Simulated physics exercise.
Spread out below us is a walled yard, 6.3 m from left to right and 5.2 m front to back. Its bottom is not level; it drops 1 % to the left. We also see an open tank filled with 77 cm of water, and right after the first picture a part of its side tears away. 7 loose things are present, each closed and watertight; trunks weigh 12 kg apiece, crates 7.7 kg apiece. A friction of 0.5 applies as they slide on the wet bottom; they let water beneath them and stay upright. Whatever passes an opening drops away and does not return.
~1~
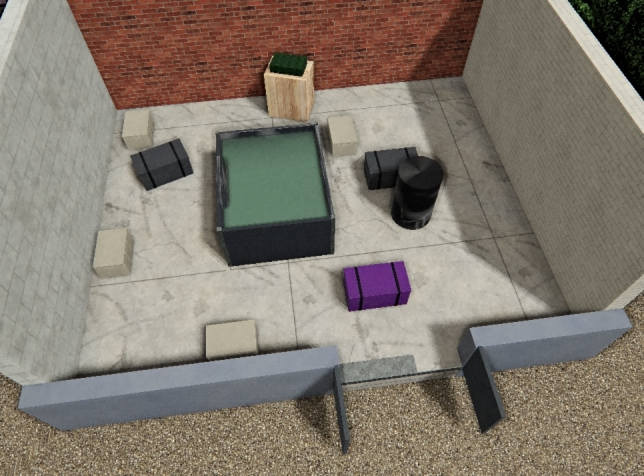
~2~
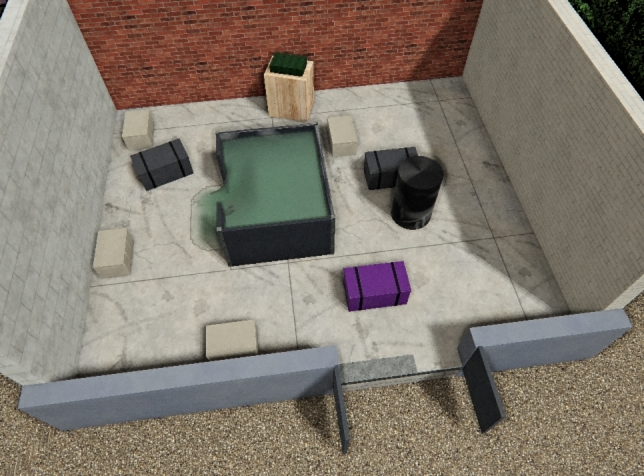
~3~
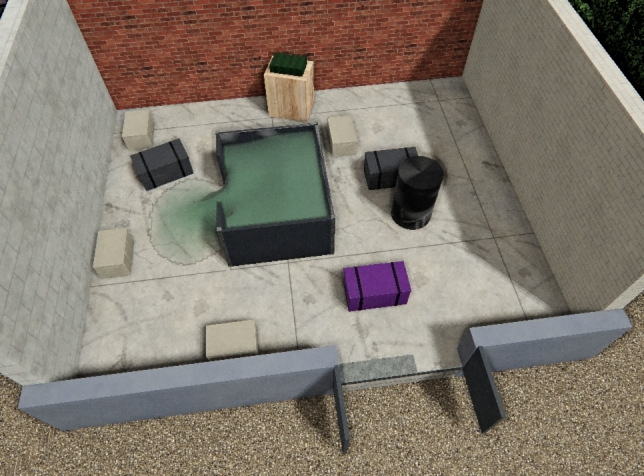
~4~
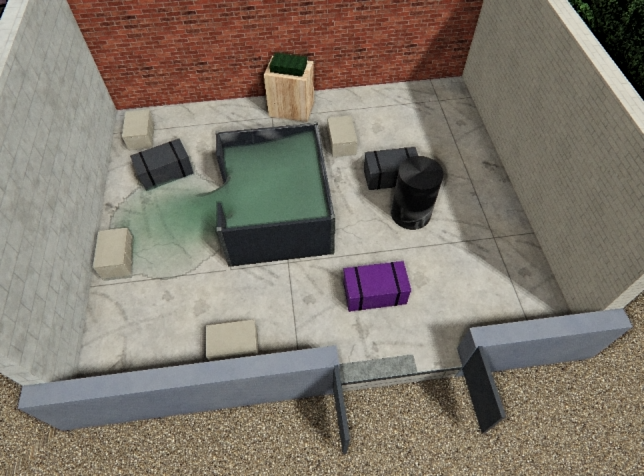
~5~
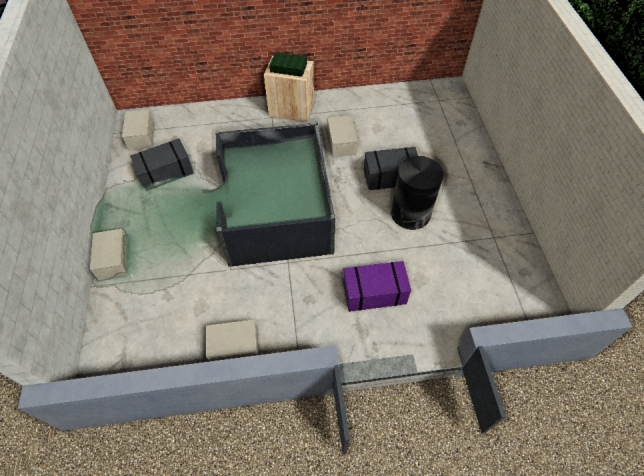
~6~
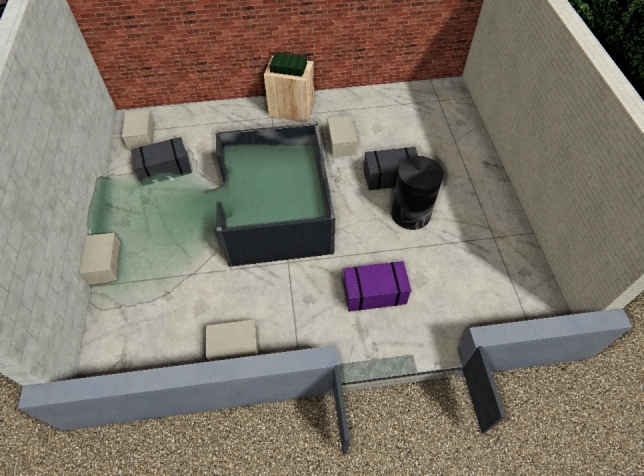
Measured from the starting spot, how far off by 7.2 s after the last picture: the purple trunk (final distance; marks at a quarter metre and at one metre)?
It is swept a long way.
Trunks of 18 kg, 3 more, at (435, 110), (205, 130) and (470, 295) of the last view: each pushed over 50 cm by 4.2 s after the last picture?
From first to last: Does not reach it, surpasses it, does not reach it.
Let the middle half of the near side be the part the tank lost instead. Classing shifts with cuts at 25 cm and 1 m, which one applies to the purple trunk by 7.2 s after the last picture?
Note: Purple trunk displaced moderately.
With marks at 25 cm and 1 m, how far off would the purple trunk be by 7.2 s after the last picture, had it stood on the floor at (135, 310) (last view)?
It gets carried off.
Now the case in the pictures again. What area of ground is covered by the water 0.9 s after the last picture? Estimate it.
About 9.0 m2.
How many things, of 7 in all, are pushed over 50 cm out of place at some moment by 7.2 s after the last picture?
The answer here is 6.
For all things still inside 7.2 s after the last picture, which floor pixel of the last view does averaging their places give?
Mean position approx. (399, 184).
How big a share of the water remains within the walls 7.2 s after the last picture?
Around 98 per cent of the water is still in there.
Then, 0.9 s after the last picture the purple trunk is near (377, 279), 0.0 m from its start, aground; 0 of 7 are out; 1 afloat.
Then, 2.8 s after the last picture the purple trunk is near (386, 274), 0.1 m from its start, aground; 0 of 7 are out; 2 afloat.
Then, 4.8 s after the last picture the purple trunk is near (457, 231), 1.4 m from its start, aground; 0 of 7 are out; 4 afloat.
Then, 7.2 s after the last picture the purple trunk is near (479, 179), 2.3 m from its start, afloat; 0 of 7 are out; 6 afloat.
